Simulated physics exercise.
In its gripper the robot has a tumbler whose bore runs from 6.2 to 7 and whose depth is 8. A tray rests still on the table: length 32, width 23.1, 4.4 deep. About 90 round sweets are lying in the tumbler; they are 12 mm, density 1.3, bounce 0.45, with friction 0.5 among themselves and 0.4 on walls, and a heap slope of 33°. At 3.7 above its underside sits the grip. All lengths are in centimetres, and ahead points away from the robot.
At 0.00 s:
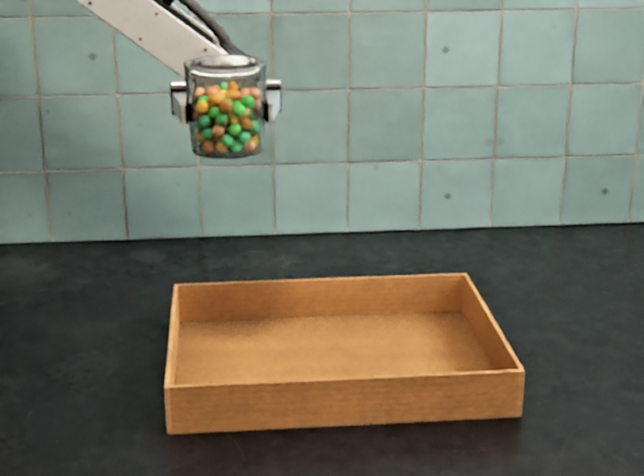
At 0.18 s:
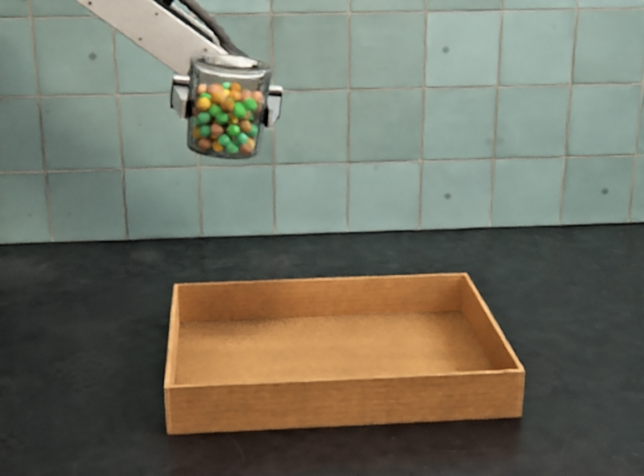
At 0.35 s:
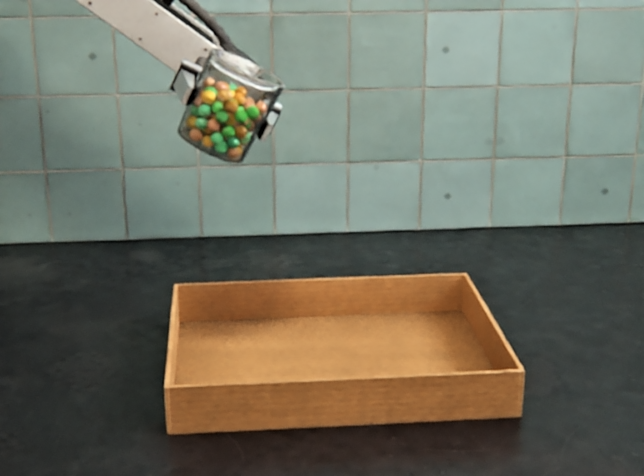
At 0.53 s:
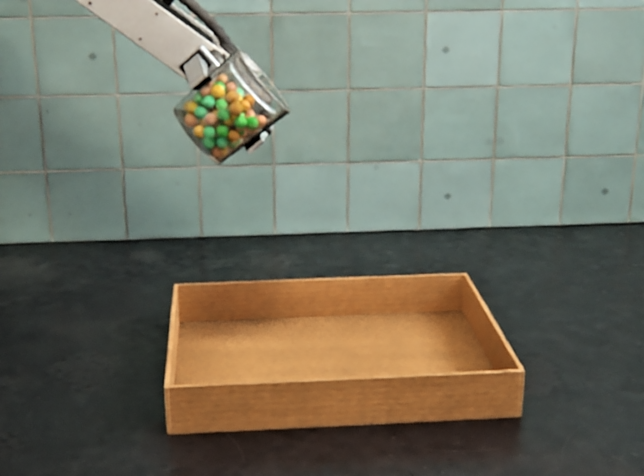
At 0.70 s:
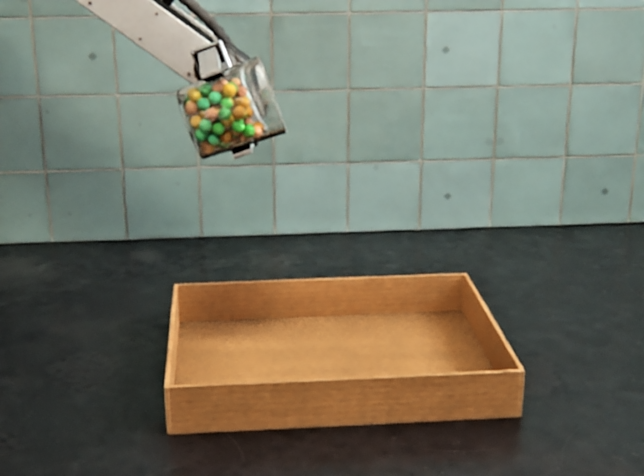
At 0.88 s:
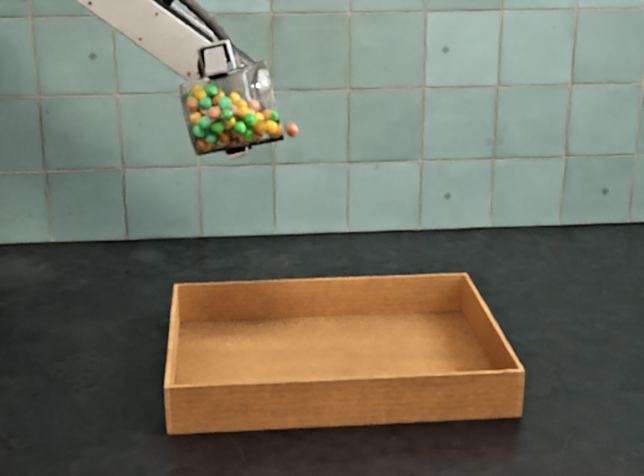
A robot arm reaching in from the upper left grips a clear tumbler of green, orange and yellow round sweets and steadily tilts it to the right until it lies nearly on its side. The sweets shift toward the rim, and one pokes out beyond it. The unmoving camera looks slightly down on an empty wooden tray on a dark tabletop before a teal tiled wall.
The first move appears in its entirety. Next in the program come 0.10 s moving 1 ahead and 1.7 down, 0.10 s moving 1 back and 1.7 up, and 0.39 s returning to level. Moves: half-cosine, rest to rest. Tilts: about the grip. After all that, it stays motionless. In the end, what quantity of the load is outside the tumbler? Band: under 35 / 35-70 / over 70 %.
Under 35 %.
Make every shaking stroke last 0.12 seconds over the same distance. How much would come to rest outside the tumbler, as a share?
In that case about 0 in a hundred.
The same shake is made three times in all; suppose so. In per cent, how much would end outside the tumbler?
Approx. 0 per cent.
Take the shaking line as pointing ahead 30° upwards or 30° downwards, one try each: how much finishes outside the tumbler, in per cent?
About 15 and 10 per cent.
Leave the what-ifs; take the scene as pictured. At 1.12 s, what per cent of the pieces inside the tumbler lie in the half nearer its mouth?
That share comes to roughly 35 percent.
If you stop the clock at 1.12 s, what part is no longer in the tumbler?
Roughly 0 percent is out.
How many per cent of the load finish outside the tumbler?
About 0 %.
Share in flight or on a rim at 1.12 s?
Some 0 percent.
After 1.12 s, tilted 76° forward, highest piece 29 above the table; 89 in the tumbler, 2 in the tray.
After 1.35 s, tilted 16° forward, highest piece 30 above the table; 89 in the tumbler, 2 in the tray.
After 1.67 s, level, highest piece 31 above the table; 89 in the tumbler, 2 in the tray.
After 2.72 s, level, highest piece 31 above the table; 89 in the tumbler, 2 in the tray.
In the end, 89 in the tumbler, 2 in the tray. That is 2 % outside the tumbler.
